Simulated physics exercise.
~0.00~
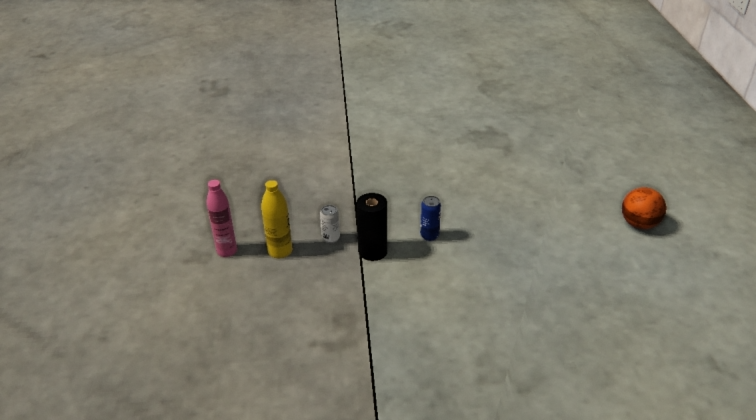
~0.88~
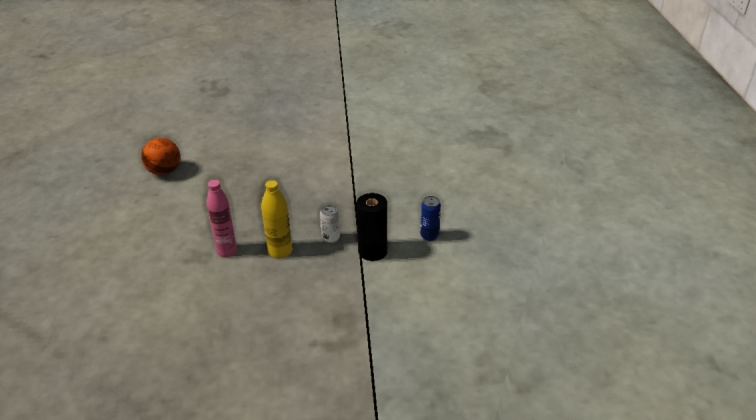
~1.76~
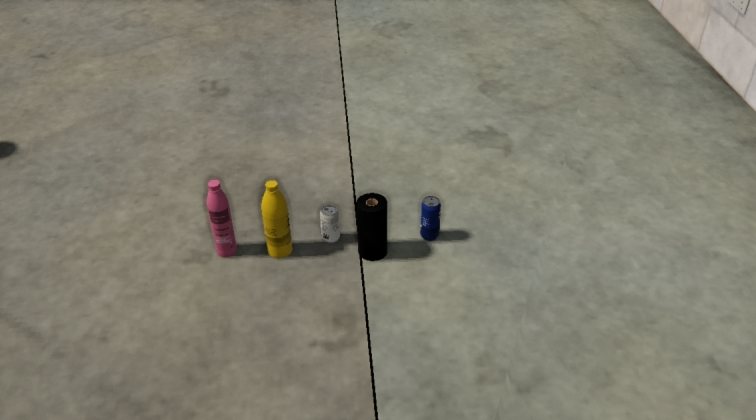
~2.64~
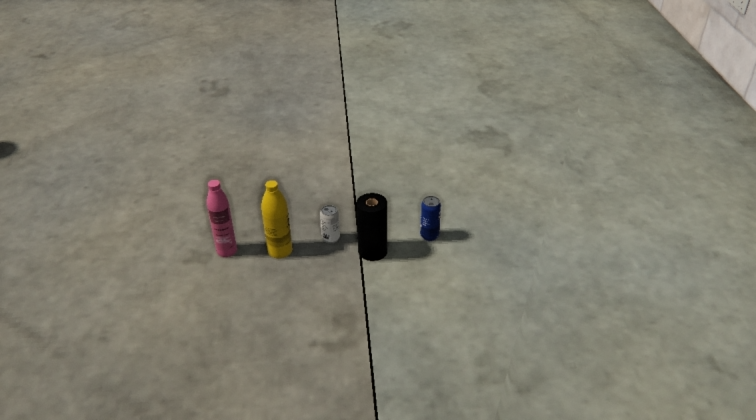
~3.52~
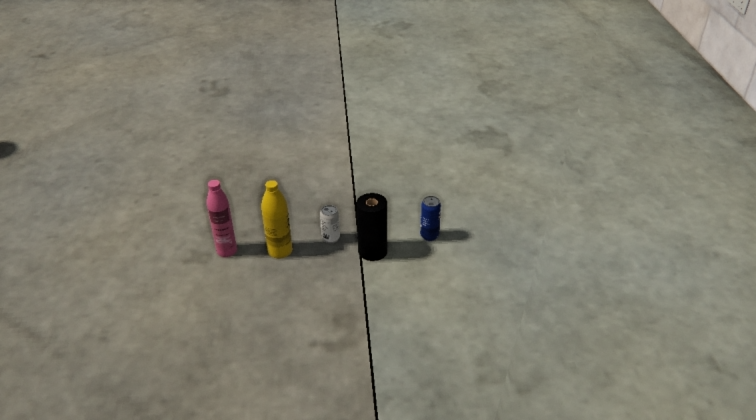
Orange ball rolling left past a row of bottles, cans and a black roll, leaving view with all five still standing.
